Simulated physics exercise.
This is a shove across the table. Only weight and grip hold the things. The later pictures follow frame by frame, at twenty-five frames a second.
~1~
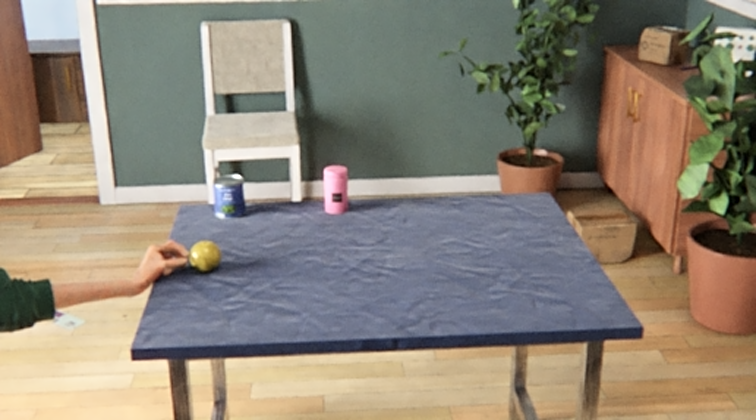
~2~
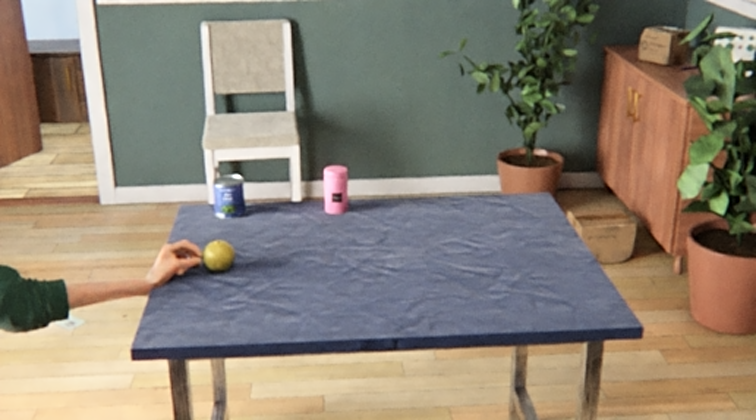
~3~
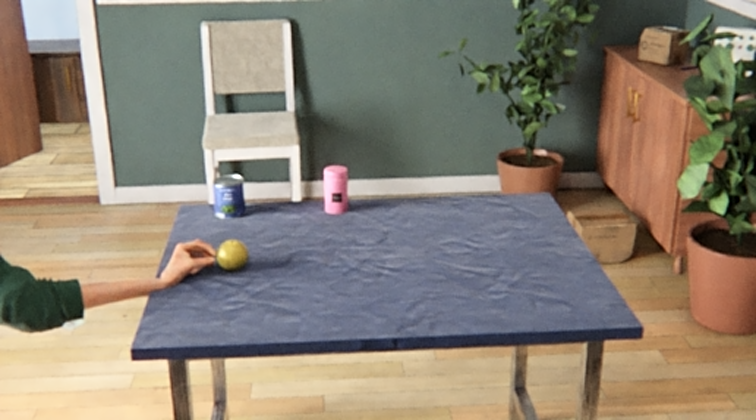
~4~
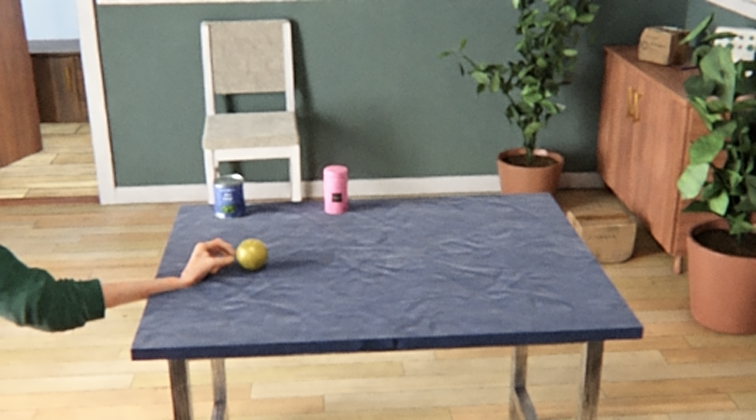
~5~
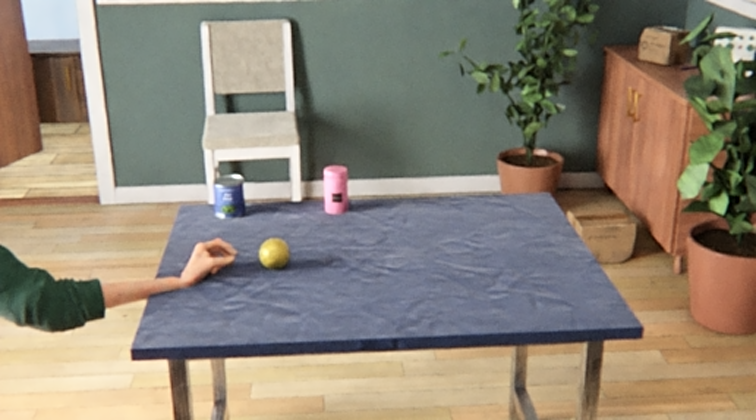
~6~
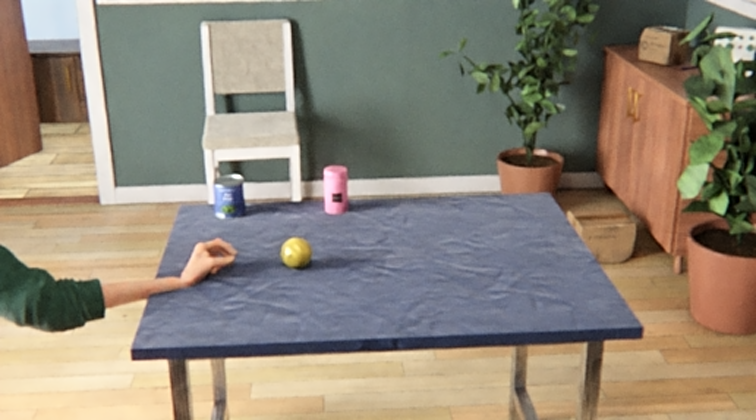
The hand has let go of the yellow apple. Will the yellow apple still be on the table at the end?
The yellow apple drops to the floor.
Then, 0.40 s after the last picture, yellow apple rolled well along near (489, 246).
Then, 0.80 s after the last picture, yellow apple now off the table.
By the end, off the table, yellow apple.
